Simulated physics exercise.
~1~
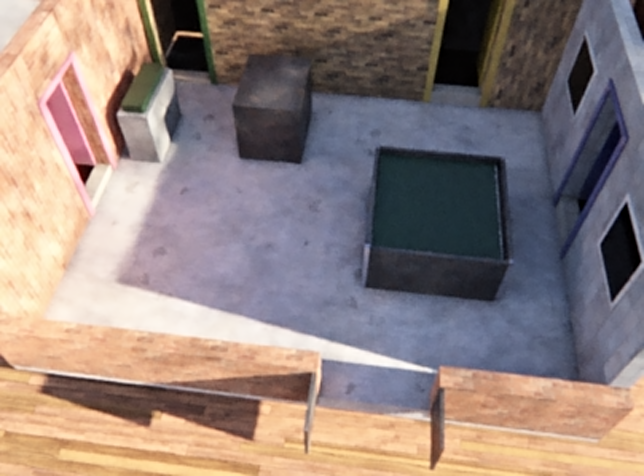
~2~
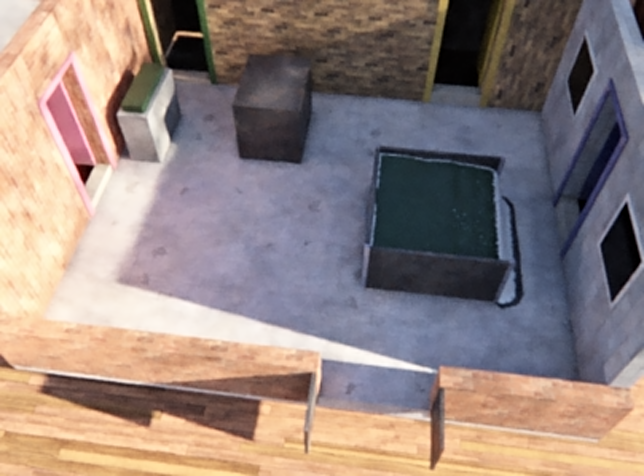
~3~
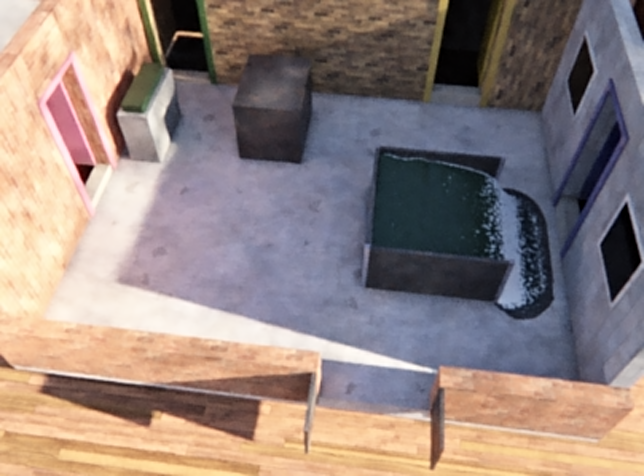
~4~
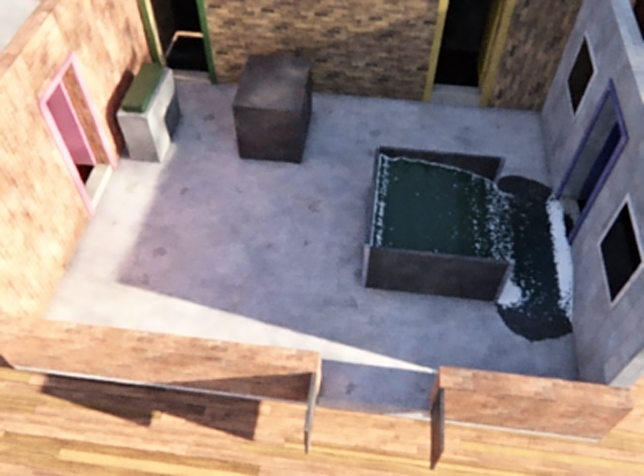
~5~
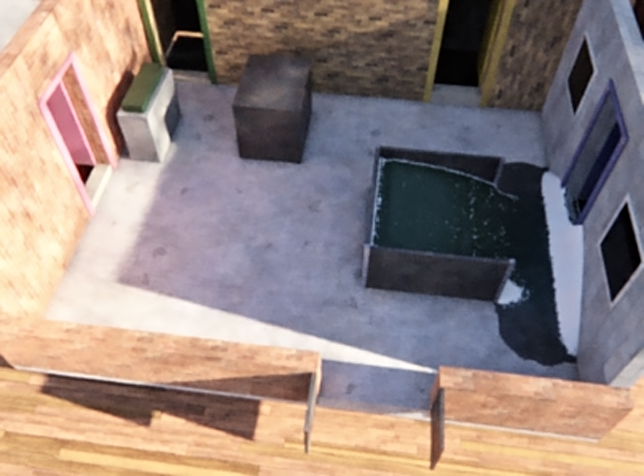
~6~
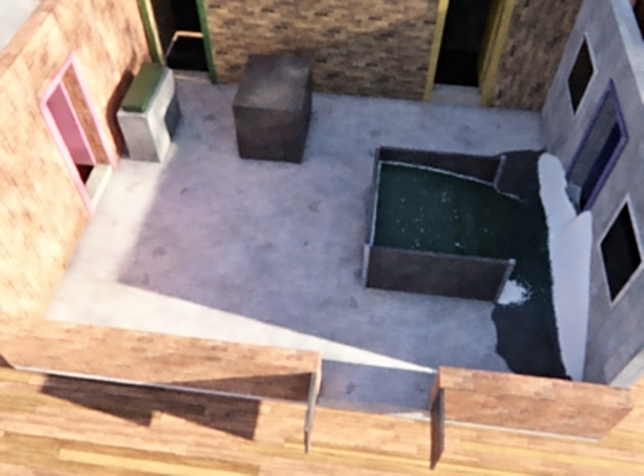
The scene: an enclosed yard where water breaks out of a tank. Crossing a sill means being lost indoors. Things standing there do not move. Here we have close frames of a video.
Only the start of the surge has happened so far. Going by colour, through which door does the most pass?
Through the blue door.
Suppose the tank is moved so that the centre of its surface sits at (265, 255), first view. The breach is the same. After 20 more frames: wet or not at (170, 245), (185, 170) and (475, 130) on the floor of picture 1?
Log, spots in order: Unwetted / unwetted / taken by the flood.
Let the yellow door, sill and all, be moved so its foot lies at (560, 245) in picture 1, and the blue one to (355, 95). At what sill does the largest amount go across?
The yellow door, I'd say.
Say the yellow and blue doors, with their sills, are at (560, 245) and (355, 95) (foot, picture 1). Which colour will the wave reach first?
The yellow door comes first.
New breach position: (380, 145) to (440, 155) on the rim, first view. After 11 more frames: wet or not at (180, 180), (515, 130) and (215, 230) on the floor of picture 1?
The first spot is left untouched, the second soaked through, the third left untouched.
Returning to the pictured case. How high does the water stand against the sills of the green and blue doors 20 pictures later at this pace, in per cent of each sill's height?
About 0 and 50 per cent.
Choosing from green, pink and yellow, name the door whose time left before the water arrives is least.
First comes the one in yellow.
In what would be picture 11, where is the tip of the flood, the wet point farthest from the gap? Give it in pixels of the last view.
Farthest reach: About (532, 113).
A moment on, water covers 15 % of the floor; pink door not reached, green door not reached, yellow door not reached, blue door a lot in.
Next, water covers 30 % of the floor; pink door not reached, green door not reached, yellow door wet at the sill, nothing in, blue door a lot in.
Then, water covers 65 % of the floor; pink door not reached, green door not reached, yellow door wet at the sill, nothing in, blue door a lot in.
Later, water covers 85 % of the floor; pink door wet at the sill, nothing in, green door wet at the sill, nothing in, yellow door wet at the sill, nothing in, blue door a lot in.
In the end, water covers 100 % of the floor; pink door wet at the sill, nothing in, green door a trickle in, yellow door wet at the sill, nothing in, blue door a lot in; the blue door has let in the most.
